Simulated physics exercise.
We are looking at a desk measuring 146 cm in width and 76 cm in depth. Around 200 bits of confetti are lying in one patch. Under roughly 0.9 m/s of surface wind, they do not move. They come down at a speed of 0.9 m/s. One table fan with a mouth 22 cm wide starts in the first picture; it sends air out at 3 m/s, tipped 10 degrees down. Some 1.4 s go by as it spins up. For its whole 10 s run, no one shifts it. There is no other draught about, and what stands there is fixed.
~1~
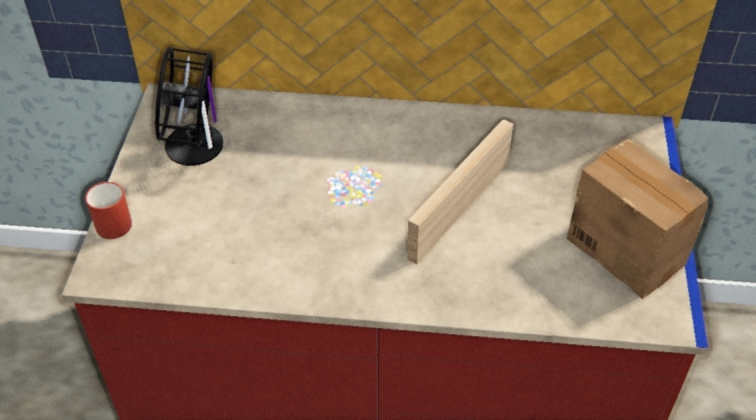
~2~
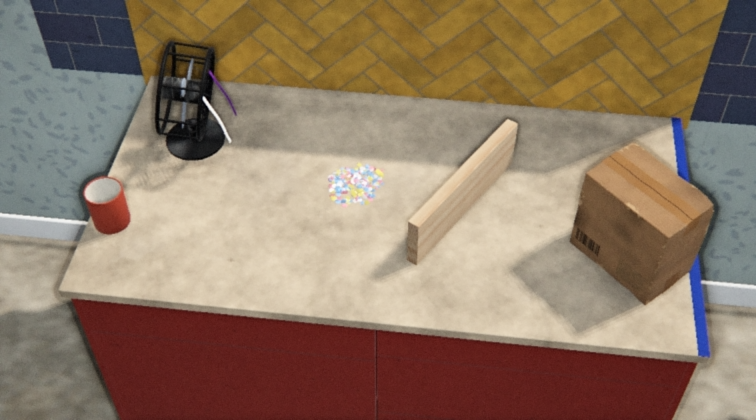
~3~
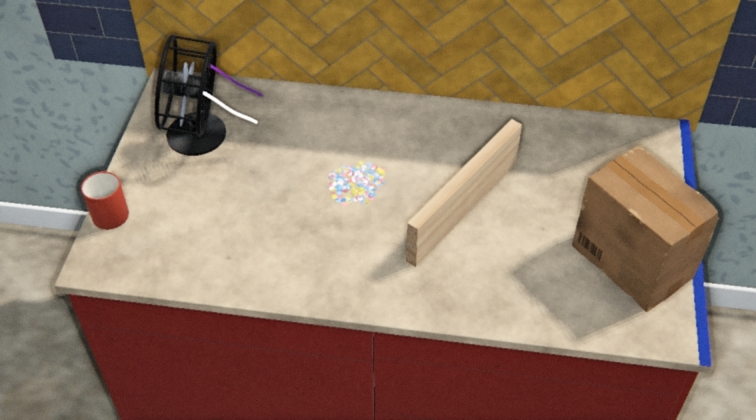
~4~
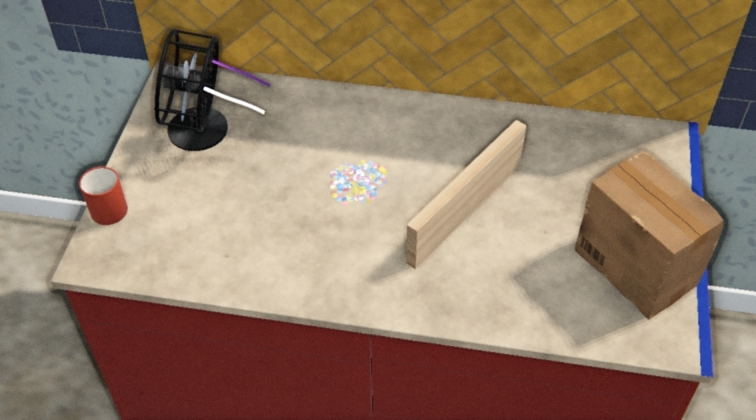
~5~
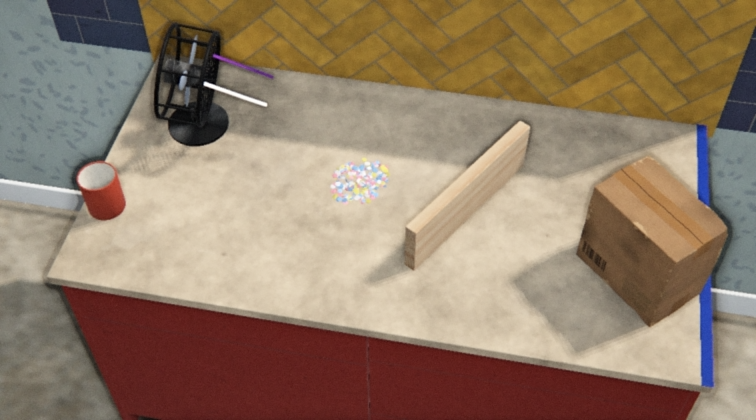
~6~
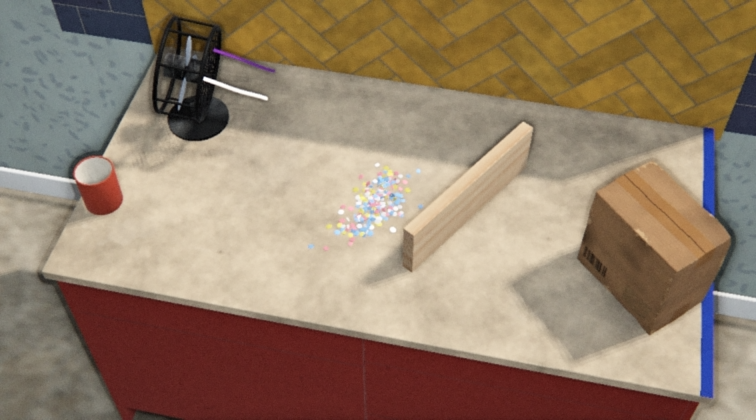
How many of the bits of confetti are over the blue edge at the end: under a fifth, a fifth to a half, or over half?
In the end fewer than one in five sit past the blue edge.
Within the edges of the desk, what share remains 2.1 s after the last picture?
It should be roughly 90 % by then.
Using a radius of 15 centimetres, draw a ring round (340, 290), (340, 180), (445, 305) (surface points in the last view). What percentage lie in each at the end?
Roughly 70 %, 0 % and 40 %, in that order.
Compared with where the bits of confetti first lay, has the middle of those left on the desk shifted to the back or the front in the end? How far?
Forward, some 30 cm.
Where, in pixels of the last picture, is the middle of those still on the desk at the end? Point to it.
Centre: Roughly (387, 295).
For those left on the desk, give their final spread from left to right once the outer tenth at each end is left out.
Spread, left to right: Approx. 10 cm.
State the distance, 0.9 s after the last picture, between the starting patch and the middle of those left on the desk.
The middle is some 30 cm from where it began.
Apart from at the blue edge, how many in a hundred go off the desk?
Near 10 %.
Then, 0.9 s after the last picture, 0 % are over the blue edge; the middle of those still in play is near (394, 282); 27 % have settled or left.
Then, 2.1 s after the last picture, 0 % are over the blue edge; the middle of those still in play is near (396, 286); 46 % have settled or left.
Then, 4.4 s after the last picture, 0 % are over the blue edge; the middle of those still in play is near (392, 288); 56 % have settled or left.
Then, 8.9 s after the last picture, at the end, 0 % are over the blue edge; the middle of those still in play is near (387, 295).
